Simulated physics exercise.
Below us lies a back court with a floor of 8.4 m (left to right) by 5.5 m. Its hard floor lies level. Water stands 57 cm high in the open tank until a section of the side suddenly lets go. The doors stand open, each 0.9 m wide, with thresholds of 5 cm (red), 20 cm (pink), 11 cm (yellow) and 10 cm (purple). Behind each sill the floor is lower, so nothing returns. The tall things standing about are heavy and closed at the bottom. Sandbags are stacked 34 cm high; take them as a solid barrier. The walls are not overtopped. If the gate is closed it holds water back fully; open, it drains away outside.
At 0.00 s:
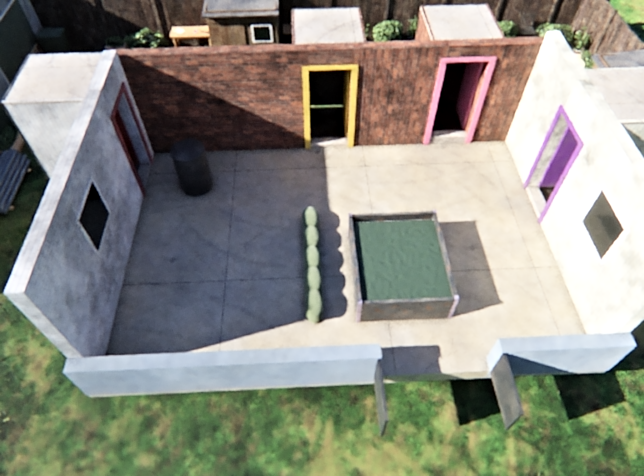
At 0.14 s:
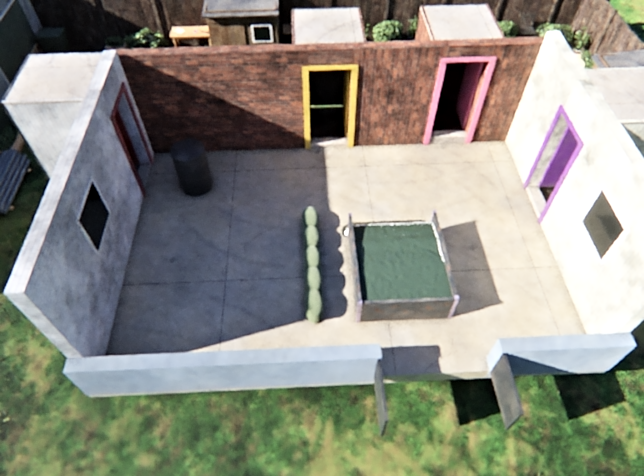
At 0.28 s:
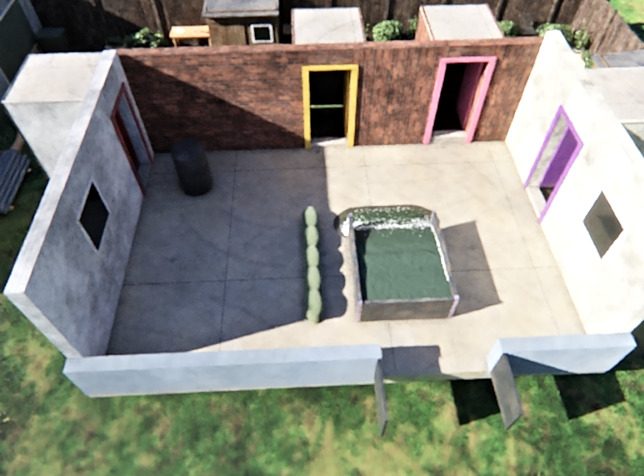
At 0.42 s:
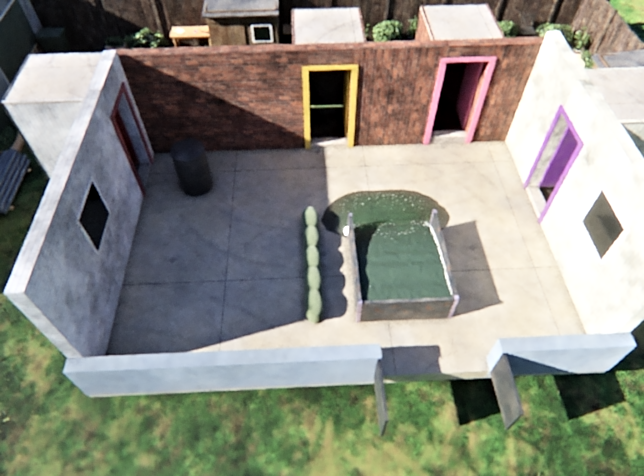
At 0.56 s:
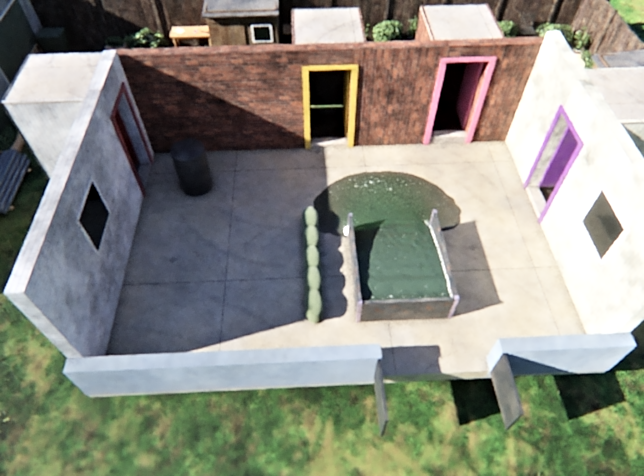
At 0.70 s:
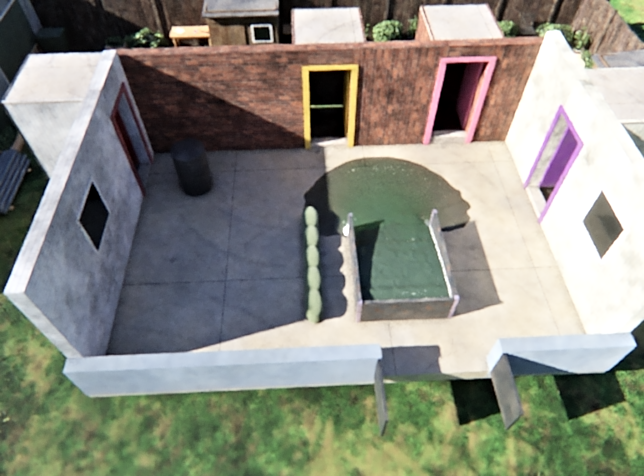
In this clip, an open tank of dark green water stands in a walled courtyard beside a low row of sandbags; its far side gives way, and water pours out, spreading across the pale floor in a widening rounded pool.
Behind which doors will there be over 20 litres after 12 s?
Within that time: At the red door it passes the limit; at the pink door it does not reach the limit; at the yellow door it passes the limit; at the purple door it does not reach the limit.
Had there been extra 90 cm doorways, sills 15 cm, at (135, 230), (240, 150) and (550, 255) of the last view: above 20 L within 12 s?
In that order: Under, below, not over.
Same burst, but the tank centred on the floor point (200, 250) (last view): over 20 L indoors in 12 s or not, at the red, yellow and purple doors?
Against that limit: Red past it, yellow under, purple under.
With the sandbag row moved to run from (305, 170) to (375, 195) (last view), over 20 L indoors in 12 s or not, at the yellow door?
Against that limit: Yellow under.
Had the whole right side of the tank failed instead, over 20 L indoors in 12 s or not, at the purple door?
Against that limit: Purple over.
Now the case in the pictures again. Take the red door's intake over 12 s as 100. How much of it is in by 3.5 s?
Some 0 per cent by then.
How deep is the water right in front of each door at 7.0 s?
Depths in cm: Red 8, pink 7, yellow 5, purple 6.
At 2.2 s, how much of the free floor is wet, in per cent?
Some 30 per cent of it.
After 1.4 s water covers 25 % of the floor and is deepest (30 cm) near (374, 148); red door not reached, pink door 8 cm at the sill, 0 L in, yellow door 21 cm at the sill, 4 L in, purple door not reached.
After 2.2 s water covers 30 % of the floor and is deepest (28 cm) near (374, 148); red door not reached, pink door 19 cm at the sill, 0 L in, yellow door 24 cm at the sill, 40 L in, purple door not reached.
After 3.5 s water covers 35 % of the floor and is deepest (24 cm) near (500, 144); red door 8 cm at the sill, 1 L in, pink door 12 cm at the sill, 0 L in, yellow door 15 cm at the sill, 86 L in, purple door 7 cm at the sill, 0 L in.
After 7.0 s water covers 75 % of the floor and is deepest (10 cm) near (582, 343); red door 8 cm at the sill, 71 L in, pink door 7 cm at the sill, 0 L in, yellow door 5 cm at the sill, 93 L in, purple door 6 cm at the sill, 0 L in.
After 12.0 s water covers 95 % of the floor and is deepest (6 cm) near (582, 343); red door 4 cm at the sill, 78 L in, pink door 3 cm at the sill, 0 L in, yellow door 3 cm at the sill, 93 L in, purple door 3 cm at the sill, 0 L in.
